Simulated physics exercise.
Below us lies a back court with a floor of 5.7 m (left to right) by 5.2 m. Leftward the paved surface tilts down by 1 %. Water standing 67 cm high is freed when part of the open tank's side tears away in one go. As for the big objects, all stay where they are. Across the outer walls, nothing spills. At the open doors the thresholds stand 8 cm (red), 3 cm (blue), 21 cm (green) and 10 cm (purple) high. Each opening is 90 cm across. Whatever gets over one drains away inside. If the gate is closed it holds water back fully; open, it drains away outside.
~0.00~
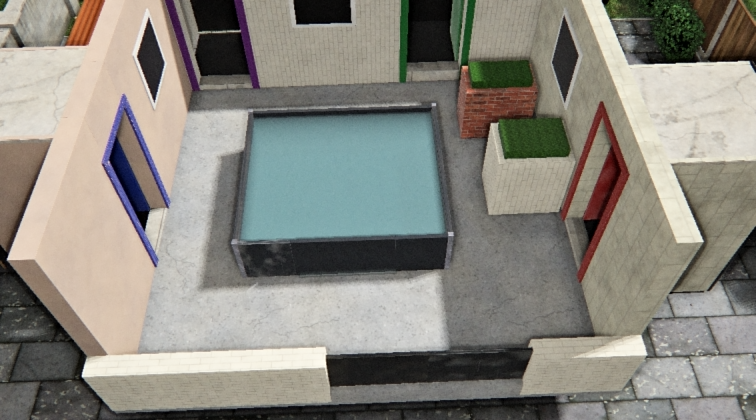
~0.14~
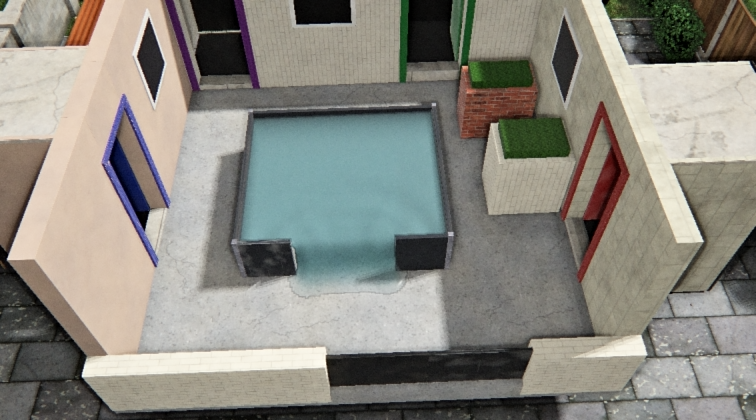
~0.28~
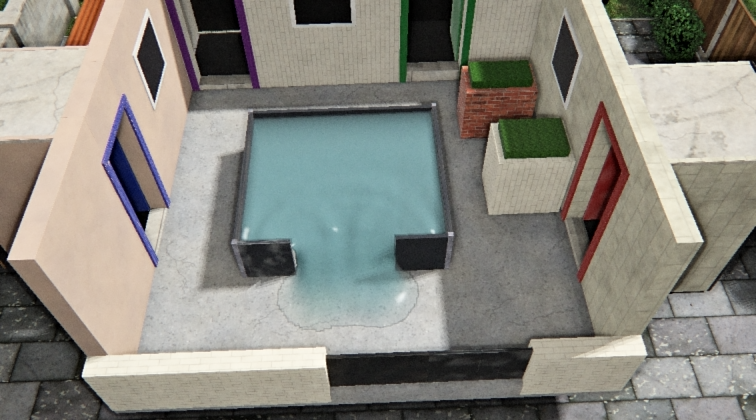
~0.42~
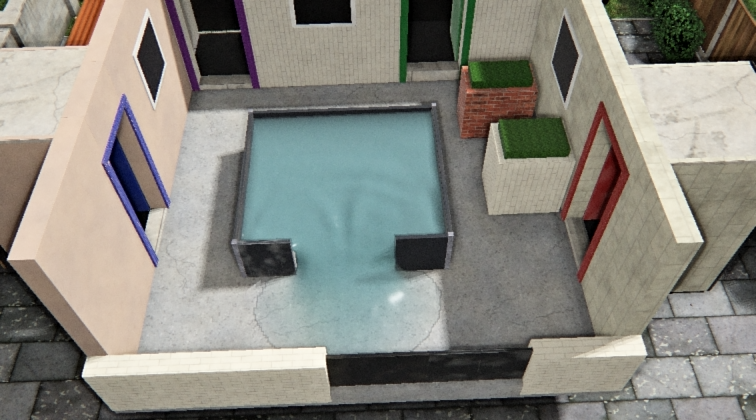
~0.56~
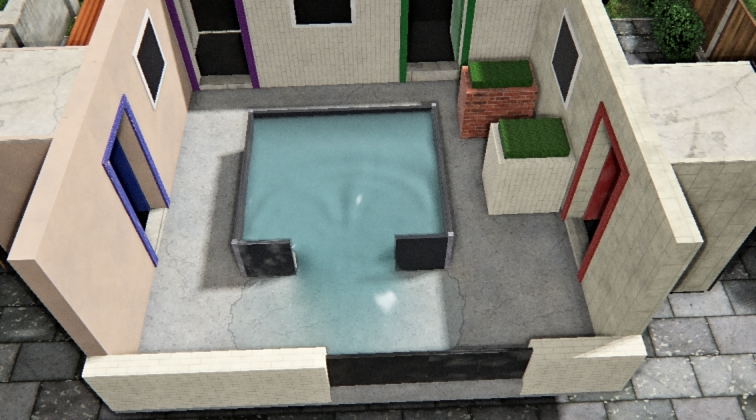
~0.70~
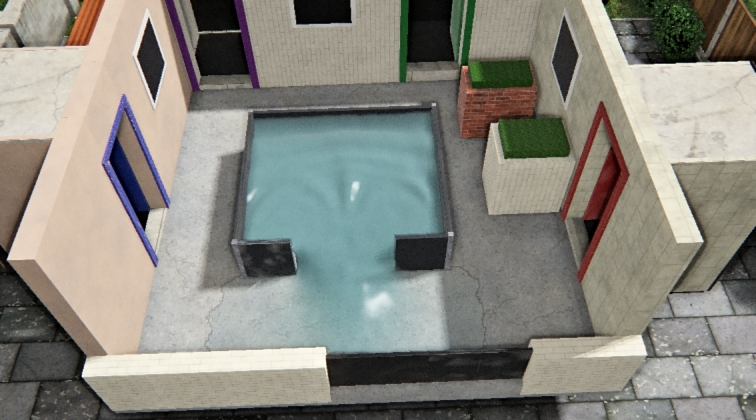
Walled courtyard with a raised dark-sided water tank, its front panel opening and water pouring out, spreading across the paved floor.
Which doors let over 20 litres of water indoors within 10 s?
The red door: Over 20 litres, the blue door: Over 20 litres, the green door: 20 litres or less, the purple door: Over 20 litres.
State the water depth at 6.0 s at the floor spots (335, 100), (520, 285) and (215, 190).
Taking the spots in order: 4 cm, 14 cm, 9 cm.
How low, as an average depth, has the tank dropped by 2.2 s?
About 41 cm.
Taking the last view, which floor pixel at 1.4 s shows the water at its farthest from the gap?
About (594, 363) in the last view.
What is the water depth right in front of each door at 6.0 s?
Depths in centimetres - red: 18, blue: 8, green: 11, purple: 22.
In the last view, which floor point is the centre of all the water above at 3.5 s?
Near (341, 243).
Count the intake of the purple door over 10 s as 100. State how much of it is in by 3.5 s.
I'd say close to 0 percent.
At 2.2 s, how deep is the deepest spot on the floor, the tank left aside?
Roughly 46 cm.
After 1.4 s water covers 25 % of the floor and is deepest (52 cm) near (341, 360); red door not reached, blue door not reached, green door not reached, purple door not reached.
After 2.2 s water covers 40 % of the floor and is deepest (46 cm) near (147, 382); red door 13 cm at the sill, 0 L in, blue door 6 cm at the sill, 0 L in, green door not reached, purple door not reached.
After 3.5 s water covers 70 % of the floor and is deepest (36 cm) near (147, 382); red door 22 cm at the sill, 36 L in, blue door 10 cm at the sill, 19 L in, green door not reached, purple door 16 cm at the sill, 0 L in.
After 6.0 s water covers 95 % of the floor and is deepest (25 cm) near (147, 382); red door 18 cm at the sill, 162 L in, blue door 8 cm at the sill, 66 L in, green door 11 cm at the sill, 0 L in, purple door 22 cm at the sill, 180 L in.
After 10.0 s water covers 100 % of the floor and is deepest (19 cm) near (506, 108); red door 13 cm at the sill, 264 L in, blue door 7 cm at the sill, 109 L in, green door 15 cm at the sill, 0 L in, purple door 18 cm at the sill, 356 L in.
